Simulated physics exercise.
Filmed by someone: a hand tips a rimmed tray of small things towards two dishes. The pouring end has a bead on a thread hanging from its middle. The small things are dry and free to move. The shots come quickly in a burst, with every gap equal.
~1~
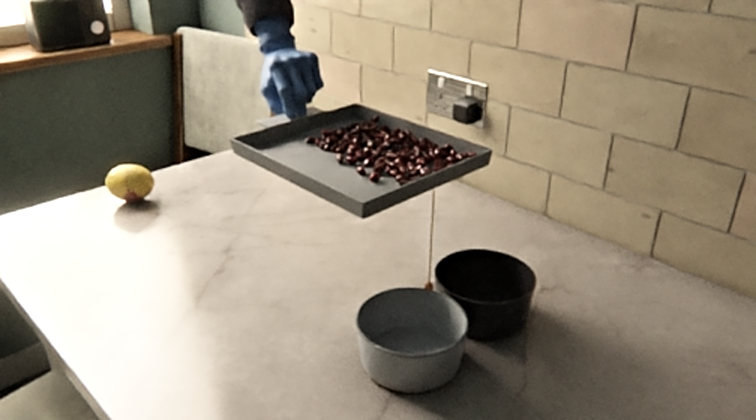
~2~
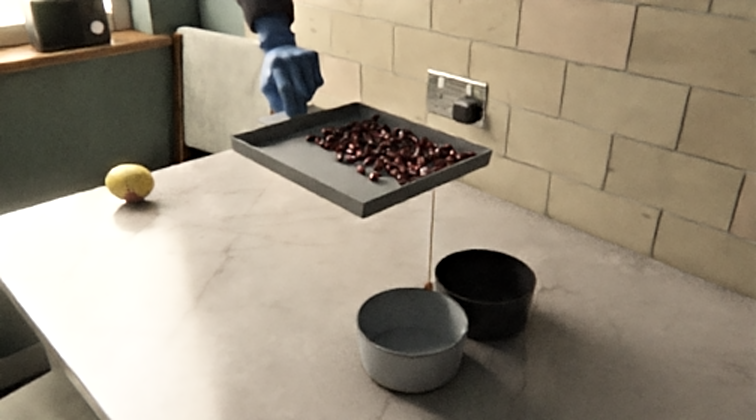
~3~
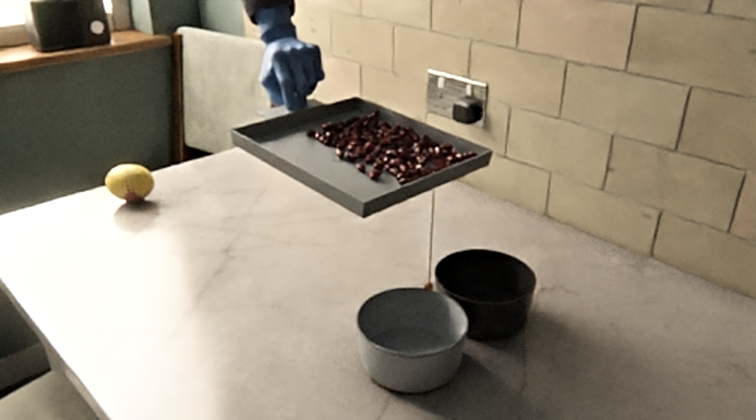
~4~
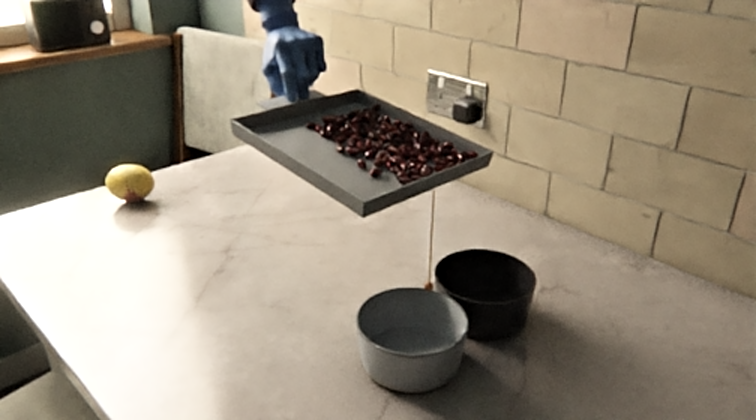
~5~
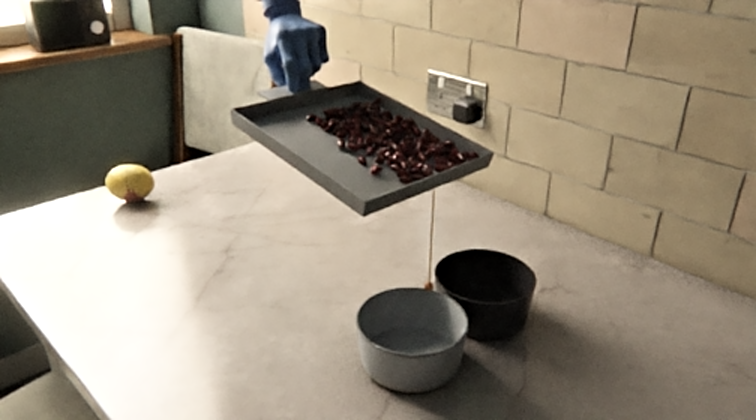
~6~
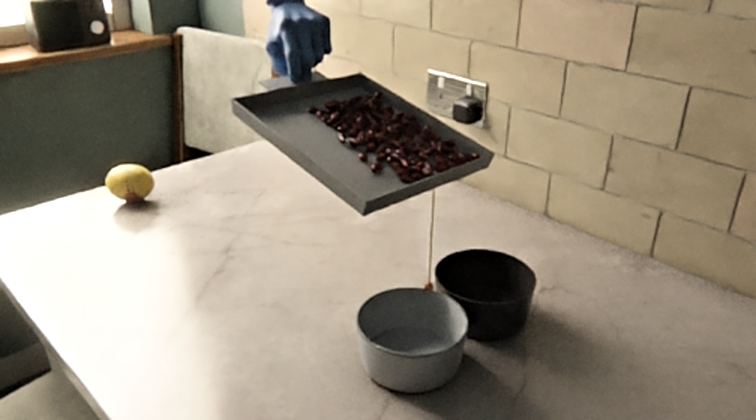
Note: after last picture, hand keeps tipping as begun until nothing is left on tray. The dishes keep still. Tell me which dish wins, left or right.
The dish that wins is the right one.
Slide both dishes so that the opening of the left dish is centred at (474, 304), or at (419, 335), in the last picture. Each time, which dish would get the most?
With the dishes at the first place it's the left-side dish, and at the second it's the right-side dish.
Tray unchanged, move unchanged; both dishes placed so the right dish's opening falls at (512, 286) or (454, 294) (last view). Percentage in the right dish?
About 60% on the first try and 50% on the second.
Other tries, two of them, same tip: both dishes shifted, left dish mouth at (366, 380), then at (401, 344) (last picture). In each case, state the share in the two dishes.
The first yields 50 per cent and the second 80 per cent.
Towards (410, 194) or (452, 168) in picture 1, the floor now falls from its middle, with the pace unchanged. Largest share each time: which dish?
Well, the dish on the left side comes out on top first, and then the dish on the right side does.
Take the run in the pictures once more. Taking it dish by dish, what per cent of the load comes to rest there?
Looks like close to 20 % lands in the left dish and close to 50 % in the right one.
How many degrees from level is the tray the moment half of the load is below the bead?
About 105 degrees.
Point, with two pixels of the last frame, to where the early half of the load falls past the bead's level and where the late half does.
First part (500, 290), rest (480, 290).
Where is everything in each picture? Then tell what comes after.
In the first picture, corners of the pouring end at (363, 201) and (490, 149), level; middle of the load at (388, 144), kidney beans; left dish at (453, 362); right dish at (524, 312); bead on its thread at (429, 286).
In the second picture, corners of the pouring end at (363, 201) and (490, 149), level; middle of the load at (388, 143).
In the third picture, corners of the pouring end at (364, 201) and (490, 150), tipped barely, lowest at the right corner; middle of the load at (389, 141).
In the fourth picture, corners of the pouring end at (365, 200) and (491, 151), tipped a little, lowest at the right corner; middle of the load at (389, 137).
In the fifth picture, corners of the pouring end at (366, 200) and (492, 152), tipped a little, lowest at the right corner; middle of the load at (390, 133).
In the sixth picture, corners of the pouring end at (367, 200) and (492, 153), tipped a little, lowest at the right corner; middle of the load at (392, 129); left dish at (453, 362); right dish at (524, 312).
Soon, tray tipped steeply; all on the tray.
A while on, tray tipped right over; nearly all on the tray; a stray few in the right dish; a stray few in the air.
Towards the end, tray tipped past a quarter turn; about a quarter in the left dish; about half in the right dish; about a third outside both.
Finally, tray tipped past a quarter turn; about a quarter in the left dish; about half in the right dish; about a third outside both.
